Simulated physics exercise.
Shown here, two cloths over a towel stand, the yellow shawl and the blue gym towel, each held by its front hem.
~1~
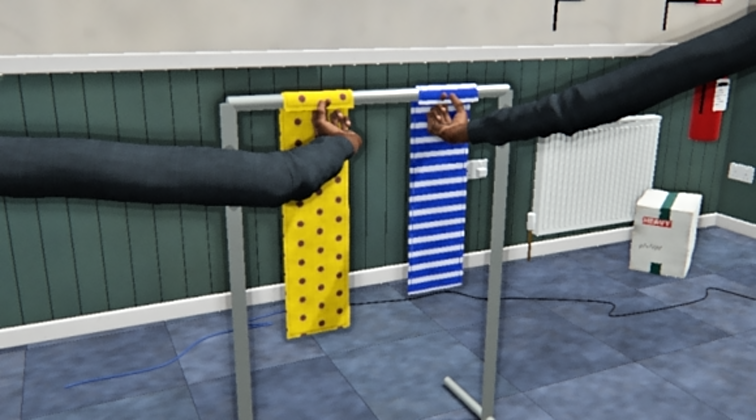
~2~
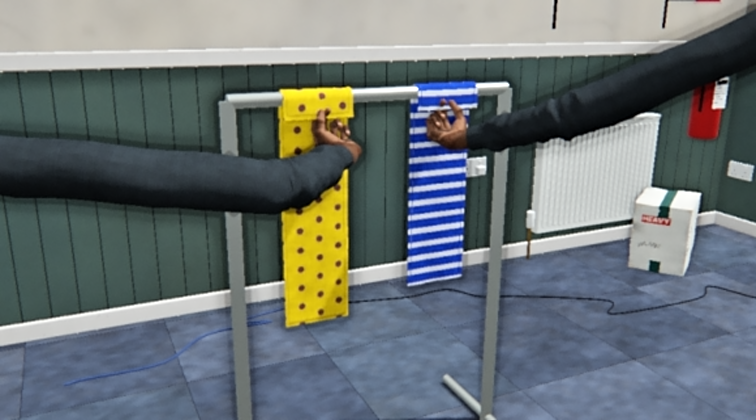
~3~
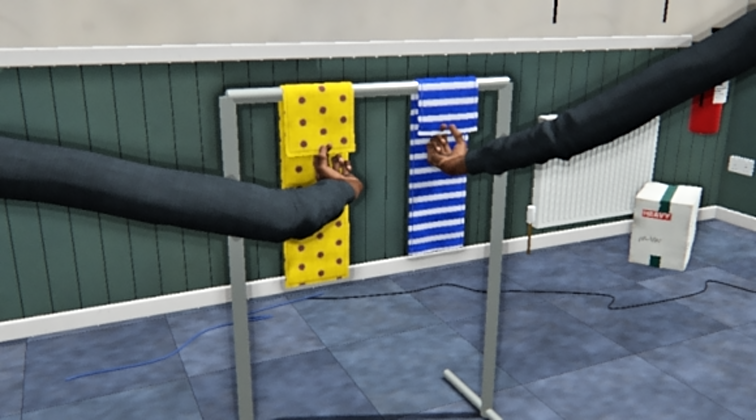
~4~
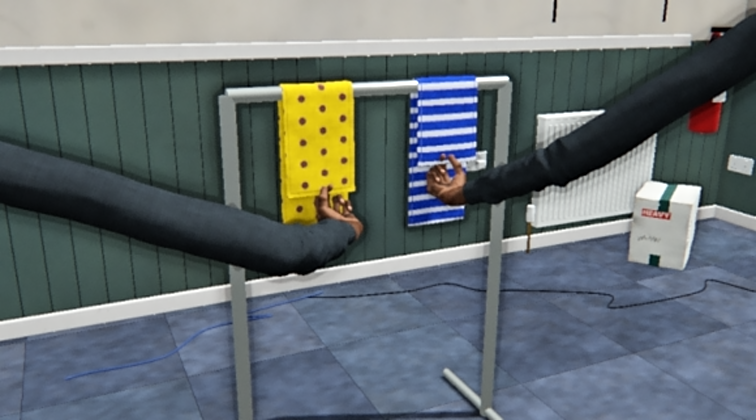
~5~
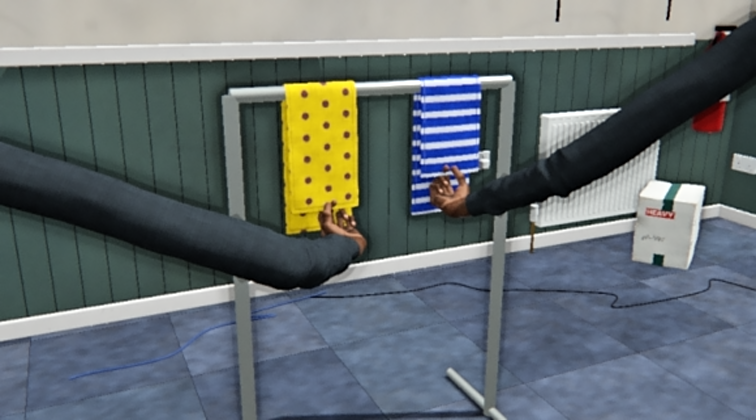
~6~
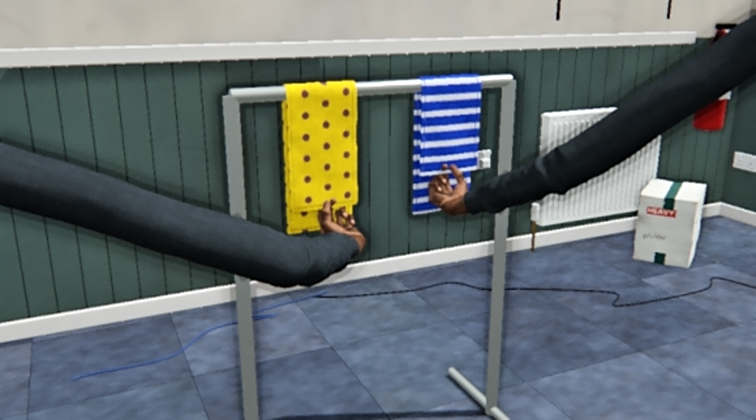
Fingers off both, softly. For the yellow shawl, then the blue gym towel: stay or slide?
The yellow shawl stays on; the blue gym towel hangs there.
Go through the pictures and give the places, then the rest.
In the first picture, shawl front hem (336, 103), back hem (334, 325); gym towel front hem (434, 99), back hem (422, 288).
In the second picture, shawl front hem (336, 112); gym towel front hem (433, 105).
In the third picture, shawl front hem (337, 147); gym towel front hem (433, 129).
In the fourth picture, shawl front hem (338, 187); gym towel front hem (433, 160).
In the fifth picture, shawl front hem (342, 203); gym towel front hem (436, 171).
In the sixth picture, shawl front hem (341, 201), back hem (336, 222), front almost as long as the back; gym towel front hem (435, 169), back hem (428, 207), front over half the back.
Then, 0.38 s on from there, shawl as it was left; gym towel as it was left.
In the end, shawl as it was left; gym towel as it was left. The yellow shawl hangs there and the blue gym towel keeps its place.
